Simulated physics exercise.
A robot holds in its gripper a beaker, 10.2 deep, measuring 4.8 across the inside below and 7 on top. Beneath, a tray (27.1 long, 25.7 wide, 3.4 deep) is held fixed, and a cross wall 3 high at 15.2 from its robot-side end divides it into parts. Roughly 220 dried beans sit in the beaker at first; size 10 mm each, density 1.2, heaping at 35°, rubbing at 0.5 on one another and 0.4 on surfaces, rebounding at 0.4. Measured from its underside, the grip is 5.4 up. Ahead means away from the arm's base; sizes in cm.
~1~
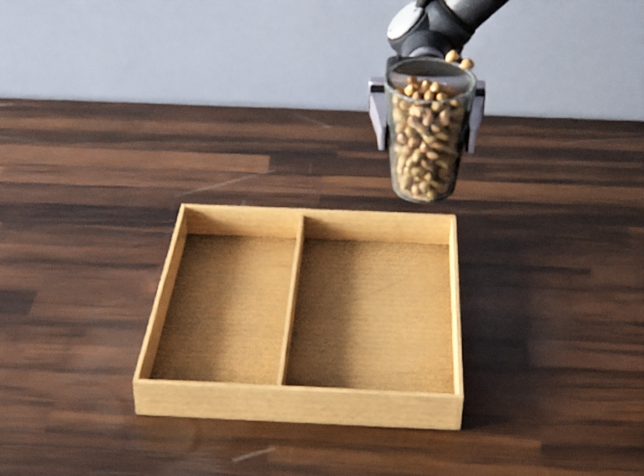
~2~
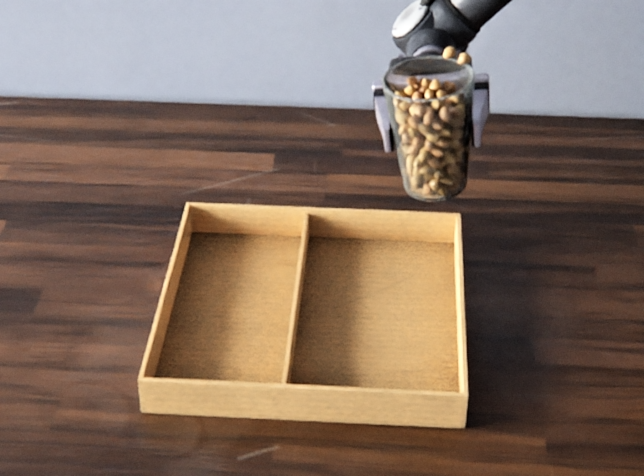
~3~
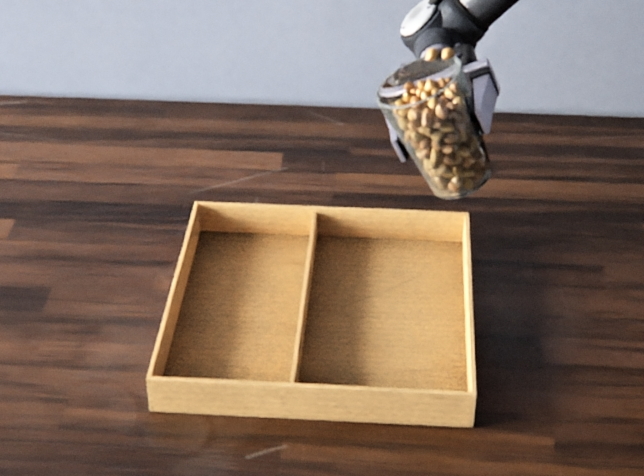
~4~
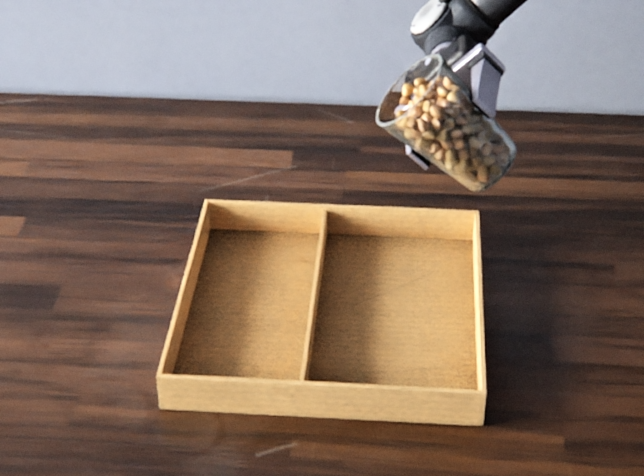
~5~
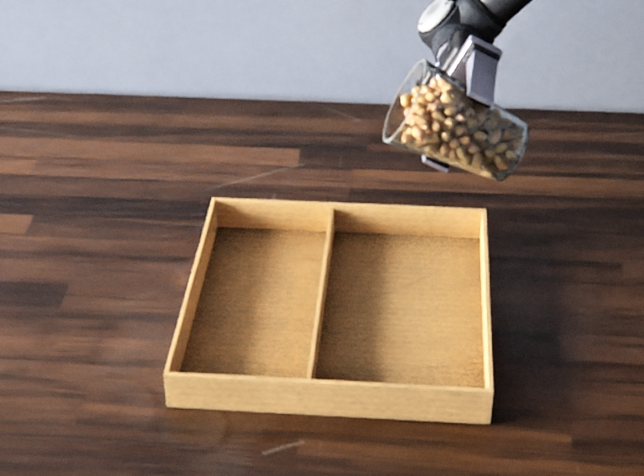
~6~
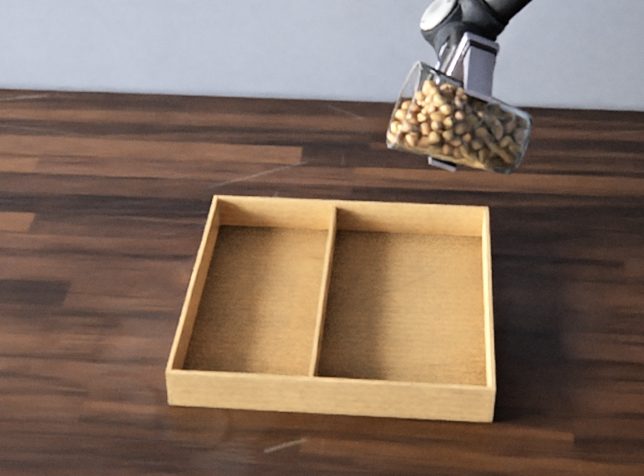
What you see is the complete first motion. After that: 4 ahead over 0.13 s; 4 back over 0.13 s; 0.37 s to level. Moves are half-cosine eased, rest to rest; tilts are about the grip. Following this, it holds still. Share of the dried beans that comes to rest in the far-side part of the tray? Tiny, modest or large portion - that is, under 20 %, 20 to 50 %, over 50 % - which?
A tiny portion.
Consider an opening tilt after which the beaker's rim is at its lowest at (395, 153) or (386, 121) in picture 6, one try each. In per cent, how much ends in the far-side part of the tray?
35 % and 5 %.
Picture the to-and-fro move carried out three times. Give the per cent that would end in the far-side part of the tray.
It would come to around 20 %.
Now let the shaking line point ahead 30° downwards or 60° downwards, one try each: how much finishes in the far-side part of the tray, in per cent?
First try about 5 %, second try about 0 %.
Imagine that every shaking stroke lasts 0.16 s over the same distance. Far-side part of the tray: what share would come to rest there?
It would be some 5 %.
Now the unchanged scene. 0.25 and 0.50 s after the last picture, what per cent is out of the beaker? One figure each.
Roughly 20, then 25.
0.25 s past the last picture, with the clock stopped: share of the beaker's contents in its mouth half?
My estimate is near 55 per cent.
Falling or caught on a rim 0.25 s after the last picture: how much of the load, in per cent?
Around 19 percent of the load.
Then, 0.25 s after the last picture, tilted 70° forward, highest piece 23 above the table; 179 in the beaker, 43 in flight or on a rim.
Then, 0.50 s after the last picture, tilted 18° forward, highest piece 25 above the table; 168 in the beaker, 29 in the robot-side part, 23 in the far-side part, 2 in flight or on a rim.
Then, 0.83 s after the last picture, level, highest piece 25 above the table; 168 in the beaker, 31 in the robot-side part, 23 in the far-side part.
Then, 1.88 s after the last picture, level, highest piece 25 above the table; 168 in the beaker, 31 in the robot-side part, 23 in the far-side part.
Final count, 168 in the beaker, 31 in the robot-side part, 23 in the far-side part. That is 10 % in the far-side part of the tray.
